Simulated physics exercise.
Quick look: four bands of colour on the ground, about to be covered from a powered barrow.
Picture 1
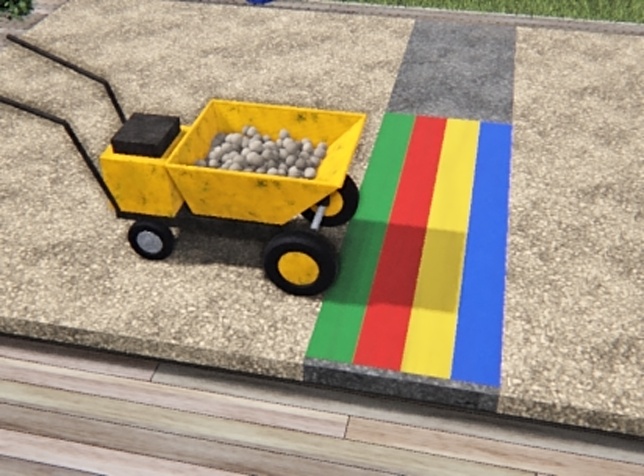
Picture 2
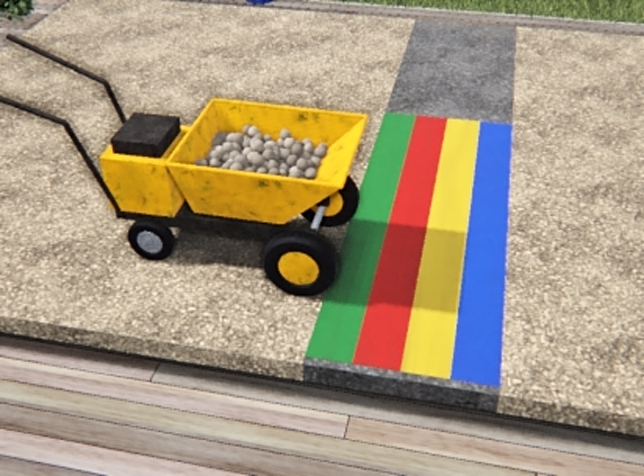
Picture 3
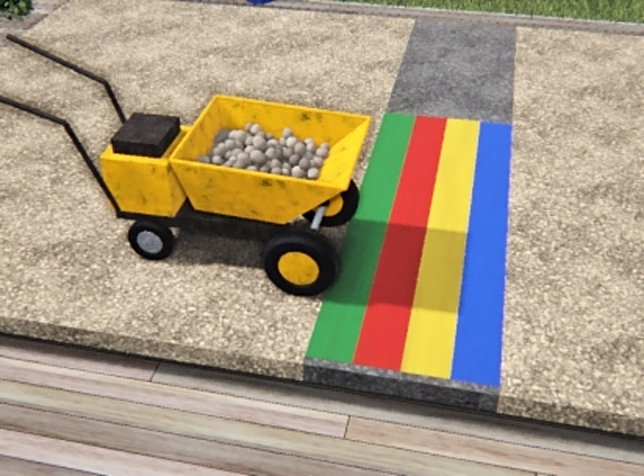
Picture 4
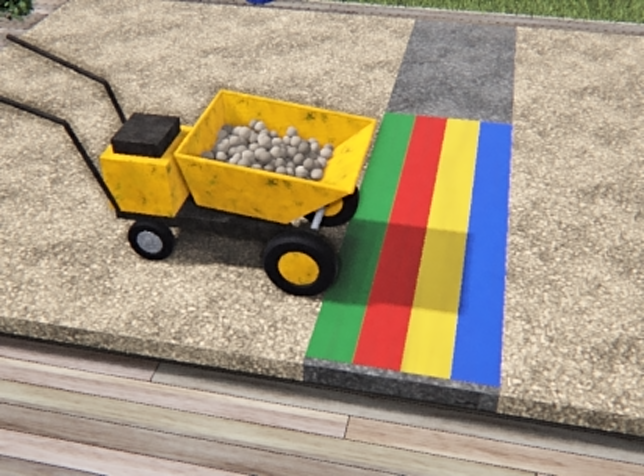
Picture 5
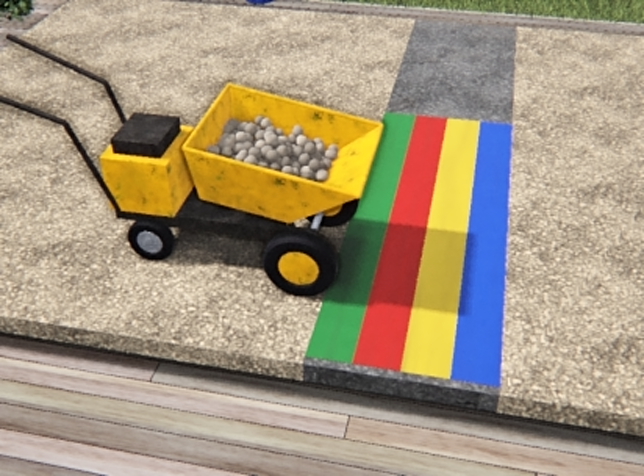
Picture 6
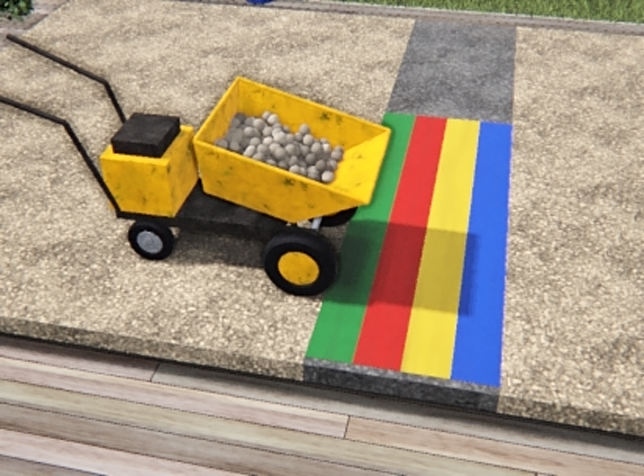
The footage shows a yellow powered barrow loaded with river pebbles beside green, red, yellow and blue strips on the ground; its skip starts level, then tilts gradually toward the right, its back end rising while the wheels stay still.
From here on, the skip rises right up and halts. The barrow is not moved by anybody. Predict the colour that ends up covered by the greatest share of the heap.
I would say yellow.
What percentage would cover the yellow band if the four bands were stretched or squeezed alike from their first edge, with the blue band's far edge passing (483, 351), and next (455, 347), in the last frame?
I'd say about 30 % for the first and about 10 % for the second.
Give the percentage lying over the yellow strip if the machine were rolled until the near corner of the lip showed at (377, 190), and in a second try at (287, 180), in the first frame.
10 % and 30 %.
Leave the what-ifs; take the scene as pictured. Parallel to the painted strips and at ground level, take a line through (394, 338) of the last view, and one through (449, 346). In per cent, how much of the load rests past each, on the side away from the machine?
Around 90 percent for the first and 50 percent for the second.
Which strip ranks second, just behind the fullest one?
The blue one.
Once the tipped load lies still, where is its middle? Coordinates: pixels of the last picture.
The centre ends up roughly at (464, 272).
Shortly afterwards, skip tipped steeply; the whole lot in the skip.
Next, skip tipped steeply; the bulk in the skip; near a quarter over the yellow strip; only a few over the blue strip.
Some moments later, skip tipped right over; a little in the skip; only a few over the red strip; near a third over the yellow strip; near a third over the blue strip; a little off the paint.
In the end, skip tipped right over; a little in the skip; none at all over the green strip; only a few over the red strip; near a third over the yellow strip; near a third over the blue strip; a little off the paint.
